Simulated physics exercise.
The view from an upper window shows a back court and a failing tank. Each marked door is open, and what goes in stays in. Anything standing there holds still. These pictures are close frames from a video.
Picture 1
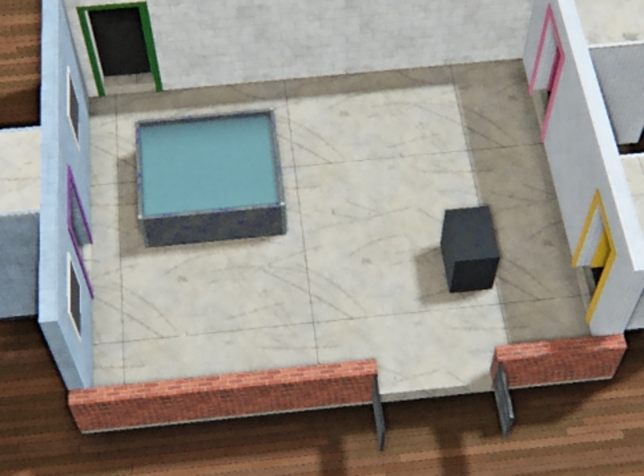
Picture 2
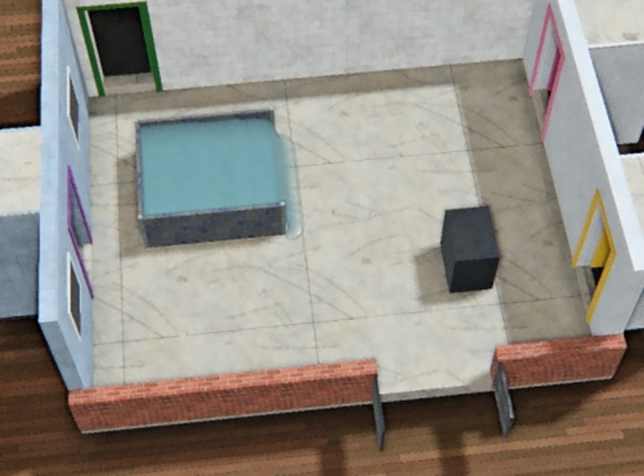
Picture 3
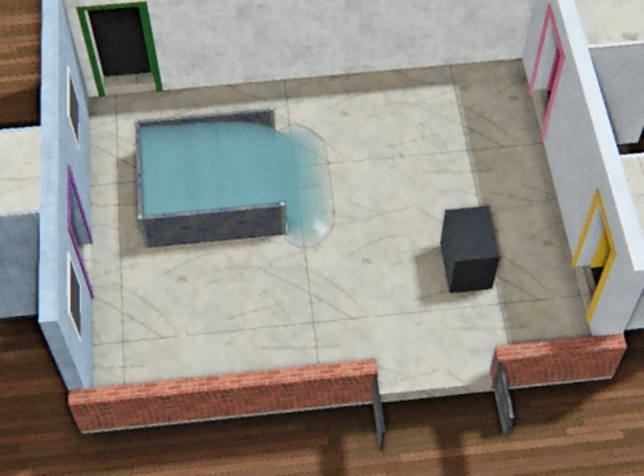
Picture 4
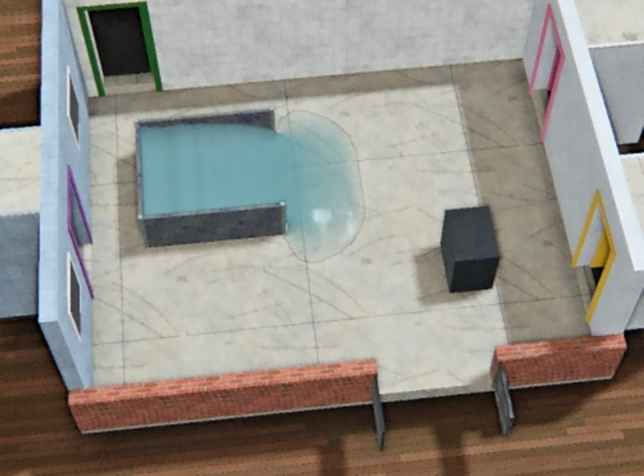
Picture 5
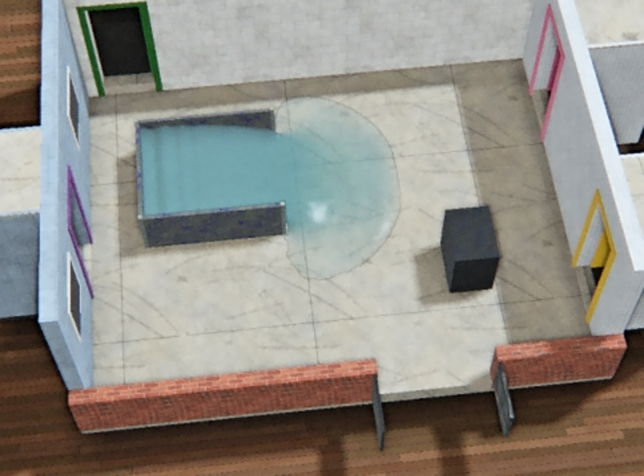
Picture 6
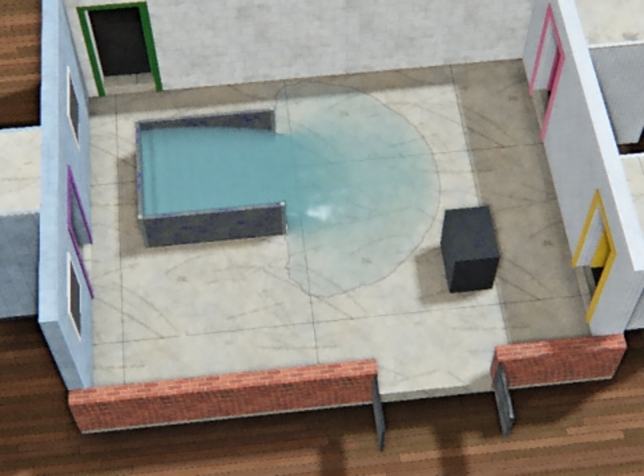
In a walled back court with a dark block on the pale floor, a rectangular tank of blue water opens along its right side, and water pours out and spreads rightward in a widening, rounded sheet.
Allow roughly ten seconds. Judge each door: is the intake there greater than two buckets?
Result: The purple door does not exceed two buckets; the yellow door exceeds two buckets; the green door does not exceed two buckets; the pink door exceeds two buckets.
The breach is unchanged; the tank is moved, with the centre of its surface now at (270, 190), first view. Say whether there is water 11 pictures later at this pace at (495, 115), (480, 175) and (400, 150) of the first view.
In that order: Reached by the flood, reached by the flood, reached by the flood.
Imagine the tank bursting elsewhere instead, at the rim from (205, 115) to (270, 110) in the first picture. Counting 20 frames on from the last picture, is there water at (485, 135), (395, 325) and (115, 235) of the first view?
Following the listed order, the three come out reached by the spill, not reached and reached by the spill.
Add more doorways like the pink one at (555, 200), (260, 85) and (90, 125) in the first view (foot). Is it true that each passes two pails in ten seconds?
Note: Door one overshoots; door two undershoots; door three undershoots.
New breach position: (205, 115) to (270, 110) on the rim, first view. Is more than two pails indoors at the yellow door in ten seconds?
Yellow exceeds the limit.
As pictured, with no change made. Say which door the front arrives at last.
That would be the one in purple.
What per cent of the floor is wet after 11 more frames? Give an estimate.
My best guess is some 50 %.
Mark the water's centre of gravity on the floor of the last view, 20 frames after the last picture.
That puts it at around (422, 184).
A moment on, water covers 45 % of the floor; the purple door not reached, the yellow door not reached, the green door not reached, the pink door wet at the sill, nothing in.
Next, water covers 50 % of the floor; the purple door not reached, the yellow door wet at the sill, nothing in, the green door not reached, the pink door under two buckets in.
Then, water covers 55 % of the floor; the purple door not reached, the yellow door under two buckets in, the green door not reached, the pink door far over two buckets in.
Later, water covers 65 % of the floor; the purple door not reached, the yellow door over two buckets in, the green door not reached, the pink door far over two buckets in.
In the end, water covers 95 % of the floor; the purple door wet at the sill, nothing in, the yellow door far over two buckets in, the green door wet at the sill, nothing in, the pink door far over two buckets in.
